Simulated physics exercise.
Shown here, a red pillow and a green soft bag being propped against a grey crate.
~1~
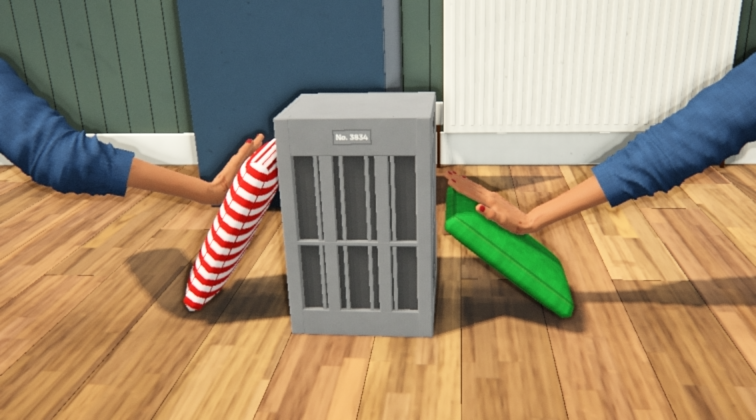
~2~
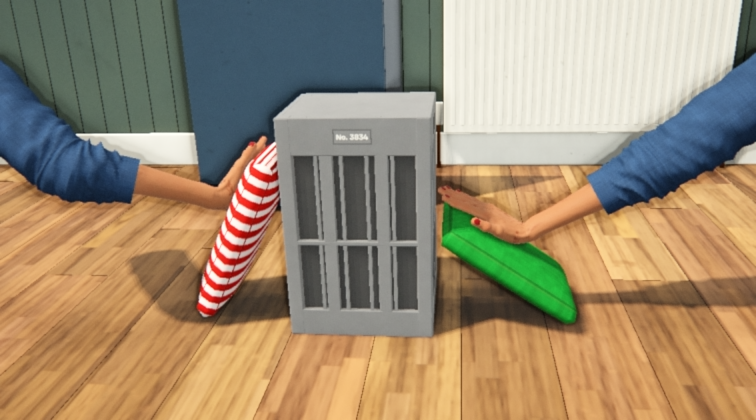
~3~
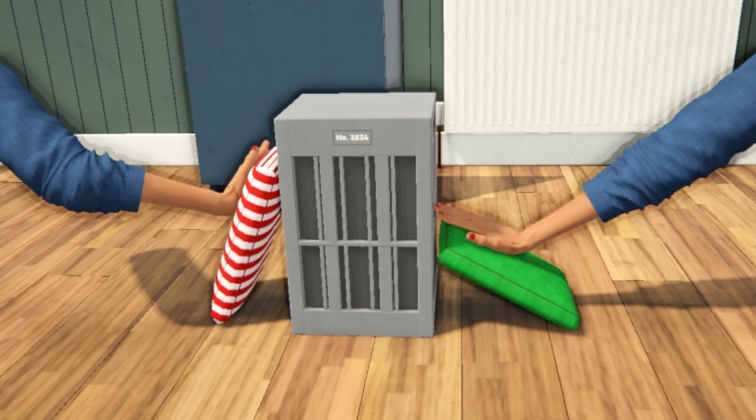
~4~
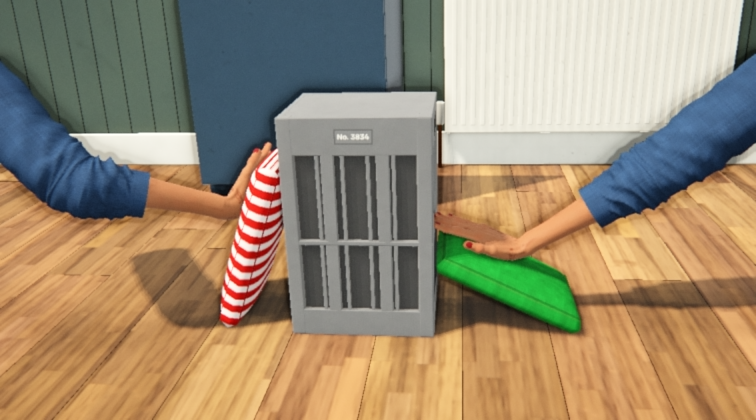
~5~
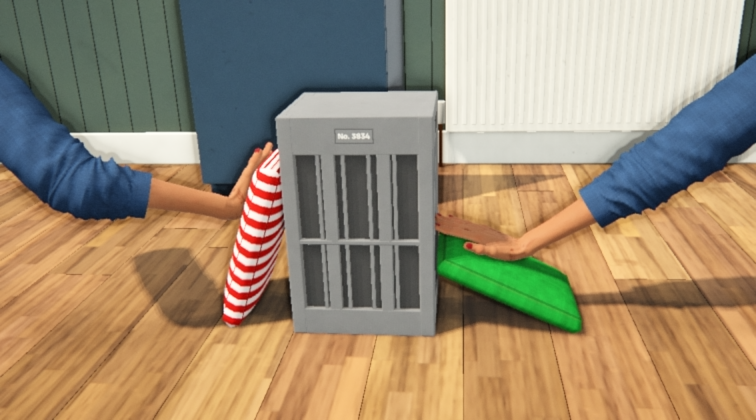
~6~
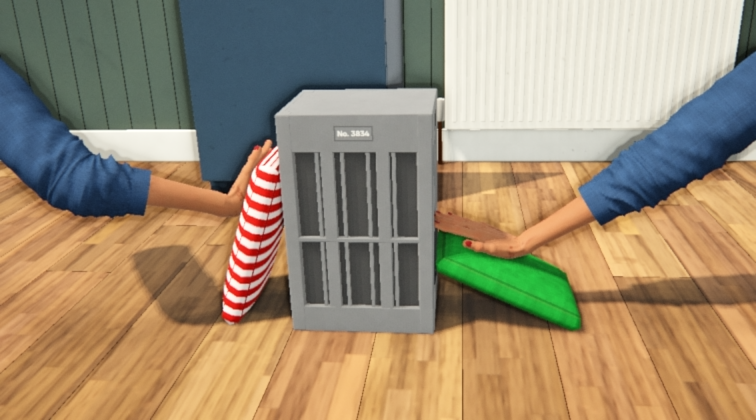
A grey crate with barred openings and a small label stands centrally on a light wooden floor, seen from the front and slightly above, before green panelling and a white radiator. Blue-sleeved arms press a red-and-white striped pillow against its left side and a green soft bag against its right. The pillow's foot slides inward, making it steeper, while the bag sinks to a lower slant, then both barely move.
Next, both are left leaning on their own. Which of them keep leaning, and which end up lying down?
I would expect this: The red pillow keeps leaning, the green soft bag ends up lying down.
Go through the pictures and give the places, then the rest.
The first picture shows pillow foot (193, 306), head (261, 168); soft bag foot (567, 313), head (450, 224).
The second picture shows pillow foot (206, 312); soft bag foot (571, 318).
The third picture shows pillow foot (220, 319); soft bag foot (574, 325).
The fourth picture shows pillow foot (229, 322); soft bag foot (576, 327).
The fifth picture shows pillow foot (232, 322); soft bag foot (577, 328).
The sixth picture shows pillow foot (231, 320), head (270, 170), almost upright; soft bag foot (576, 325), head (441, 265), at a low slant.
Then, 0.26 s on from there, pillow propped as before near (263, 229); soft bag flat on the floor near (511, 294).
In the end, pillow propped as before near (263, 229); soft bag flat on the floor near (510, 293). The red pillow keeps leaning and the green soft bag slumps to the floor.
